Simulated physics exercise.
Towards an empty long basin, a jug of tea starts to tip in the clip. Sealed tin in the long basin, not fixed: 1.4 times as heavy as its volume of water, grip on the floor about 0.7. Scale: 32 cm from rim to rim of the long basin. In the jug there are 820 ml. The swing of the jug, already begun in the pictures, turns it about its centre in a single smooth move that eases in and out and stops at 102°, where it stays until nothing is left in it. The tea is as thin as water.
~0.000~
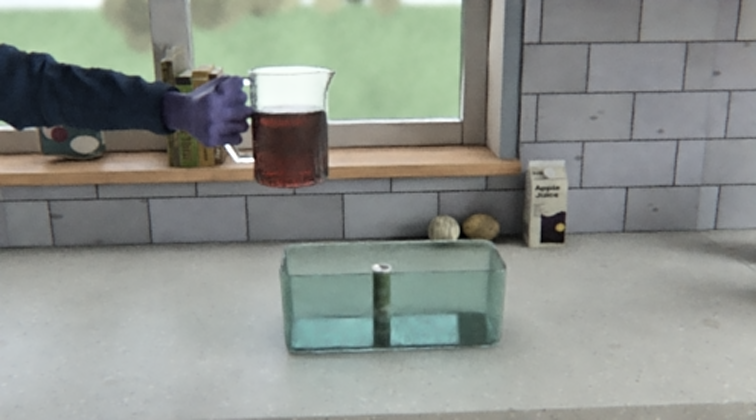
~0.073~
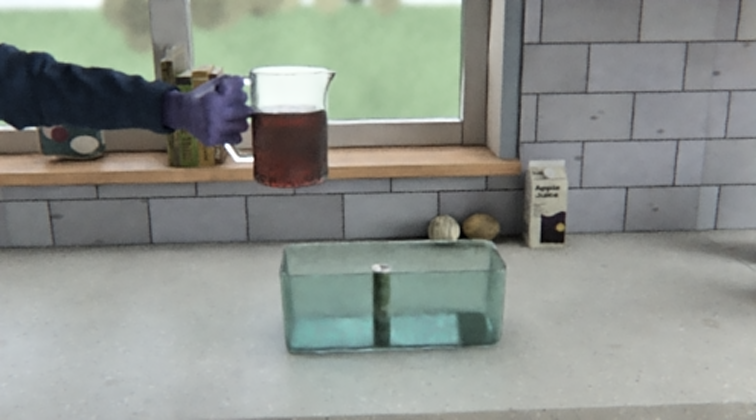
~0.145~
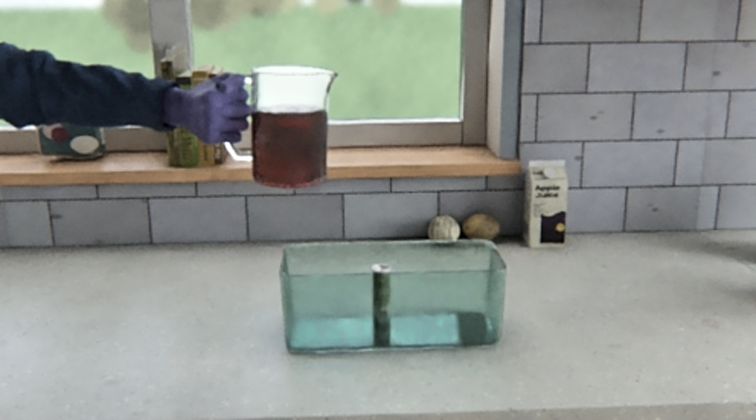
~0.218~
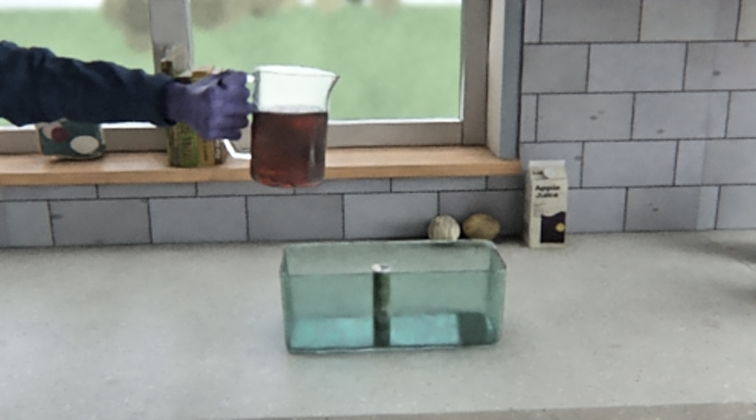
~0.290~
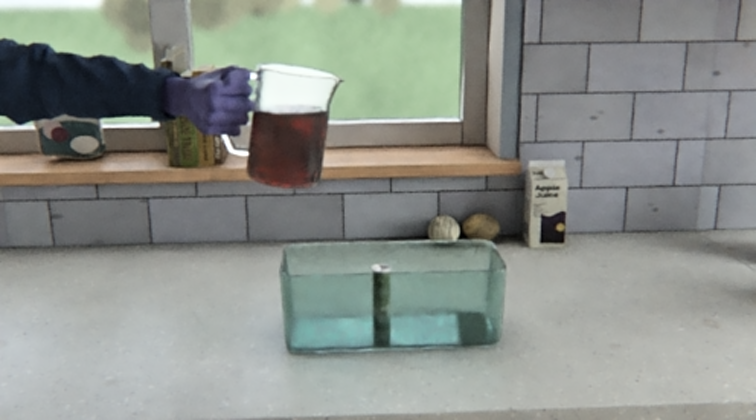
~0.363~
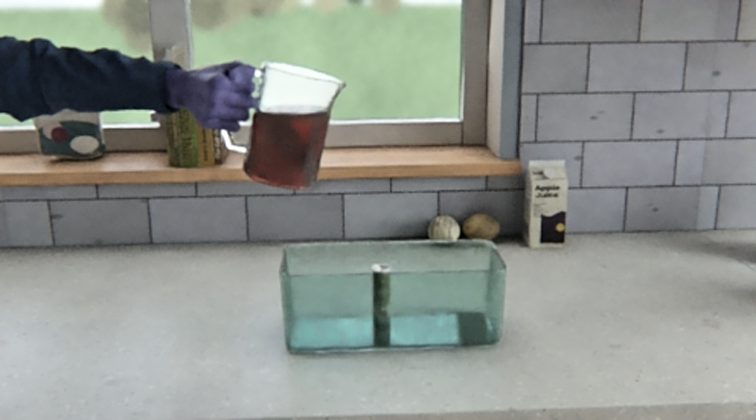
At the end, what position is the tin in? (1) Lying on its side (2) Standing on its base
(2) Standing on its base.
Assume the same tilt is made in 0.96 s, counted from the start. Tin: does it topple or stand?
The tin stays balanced.
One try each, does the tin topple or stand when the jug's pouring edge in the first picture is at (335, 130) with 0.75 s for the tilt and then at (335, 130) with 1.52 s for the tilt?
Try 1: Still standing; try 2: Still standing.
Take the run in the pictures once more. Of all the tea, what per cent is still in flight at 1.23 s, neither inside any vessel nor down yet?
Around 24 per cent of the liquid is in flight.
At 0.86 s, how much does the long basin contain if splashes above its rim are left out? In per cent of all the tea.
Near 0 in a hundred.
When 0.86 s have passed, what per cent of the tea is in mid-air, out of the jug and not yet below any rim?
2 %.
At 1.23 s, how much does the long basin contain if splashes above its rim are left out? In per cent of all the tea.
About 20 %.
By 0.86 s the tilt is 61° and 98 per cent is still to pour; the tin stands where it began.
By 1.23 s the tilt is 93° and 55 per cent is still to pour; the tin stands where it began.
By 1.61 s the tilt is 102° and 10 per cent is still to pour; the tin stands where it began.
By 2.02 s the tilt is 102° and 1 per cent is still to pour; the tin stands where it began.
At rest the tin stands where it began.
